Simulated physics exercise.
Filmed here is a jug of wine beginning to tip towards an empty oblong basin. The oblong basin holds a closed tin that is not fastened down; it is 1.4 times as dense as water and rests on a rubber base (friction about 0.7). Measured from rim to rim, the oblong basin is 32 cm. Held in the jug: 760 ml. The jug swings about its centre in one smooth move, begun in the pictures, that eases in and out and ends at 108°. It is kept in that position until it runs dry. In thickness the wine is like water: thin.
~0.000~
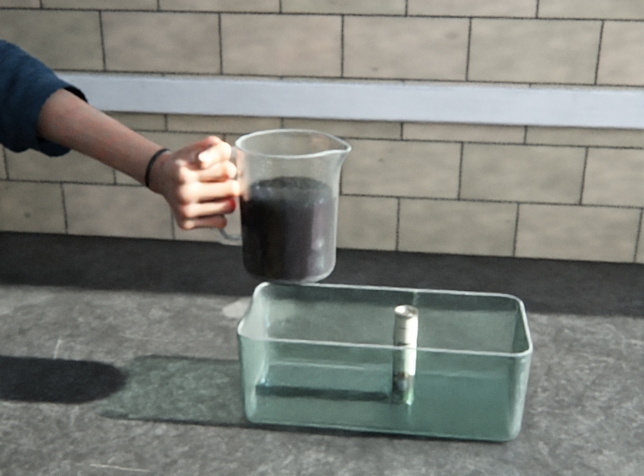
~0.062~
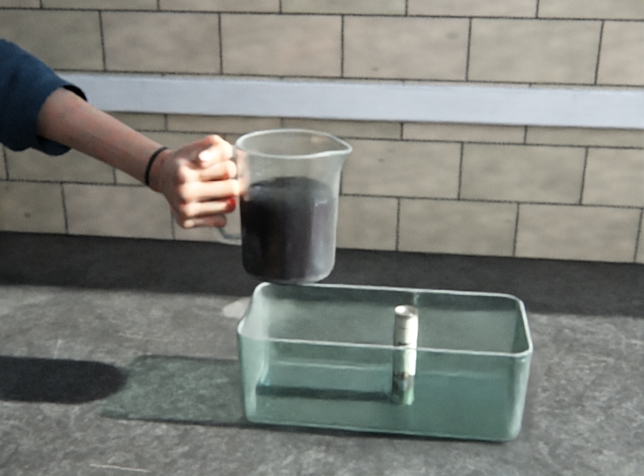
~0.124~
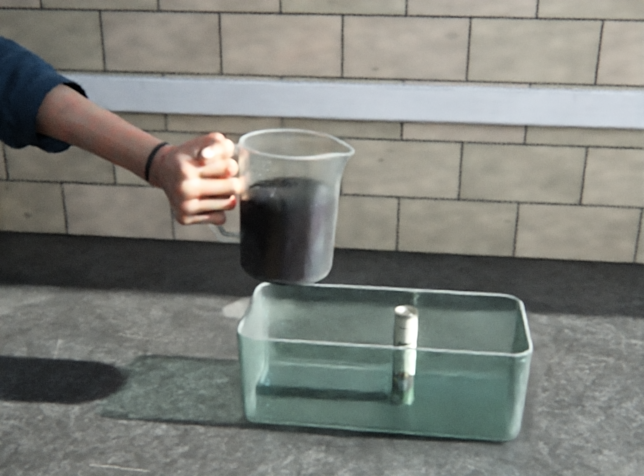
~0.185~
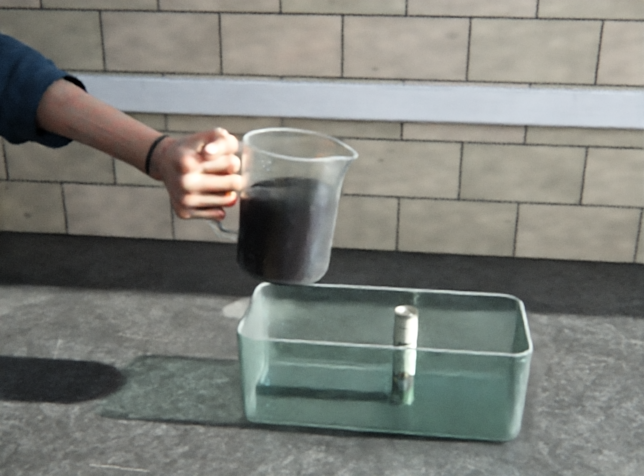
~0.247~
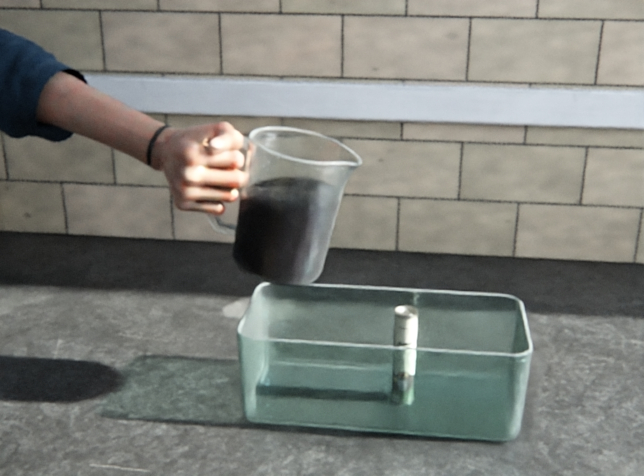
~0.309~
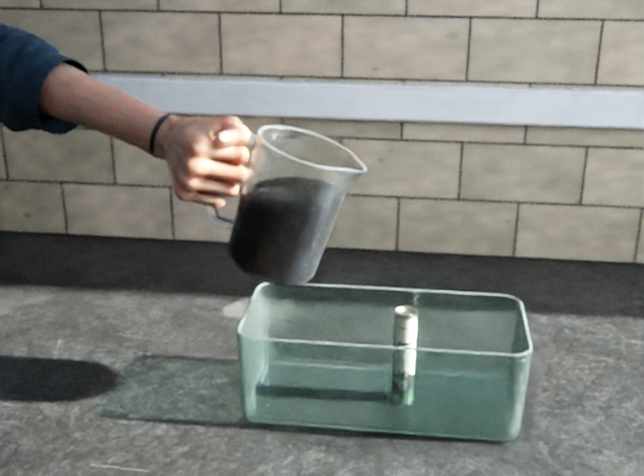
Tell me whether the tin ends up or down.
It is tipped over.
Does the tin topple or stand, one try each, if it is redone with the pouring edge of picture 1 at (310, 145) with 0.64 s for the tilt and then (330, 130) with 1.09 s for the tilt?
In the first try it remains standing; in the second it comes down.
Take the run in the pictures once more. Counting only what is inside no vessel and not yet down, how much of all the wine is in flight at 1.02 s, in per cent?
Estimate: About 20 in a hundred.
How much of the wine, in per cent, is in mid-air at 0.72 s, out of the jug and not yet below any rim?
Some 8 per cent.
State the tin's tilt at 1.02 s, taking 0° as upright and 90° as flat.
Measured tilt, approx.: 0 degrees.
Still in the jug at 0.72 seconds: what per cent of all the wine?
Fraction remaining: Approx. 92 per cent.
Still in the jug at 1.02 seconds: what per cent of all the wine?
Share remaining: Approx. 34 %.
Then, 0.72 s in, the tilt is 73° and 92 per cent is still to pour; the tin stands where it began.
Then, 1.02 s in, the tilt is 104° and 35 per cent is still to pour; the tin stands where it began.
Then, 1.33 s in, the tilt is 108° and 3 per cent is still to pour; the tin lies on its side.
Then, 1.67 s in, the tilt is 108° and 0 per cent is still to pour; the tin lies on its side.
Finally, the tin lies on its side.
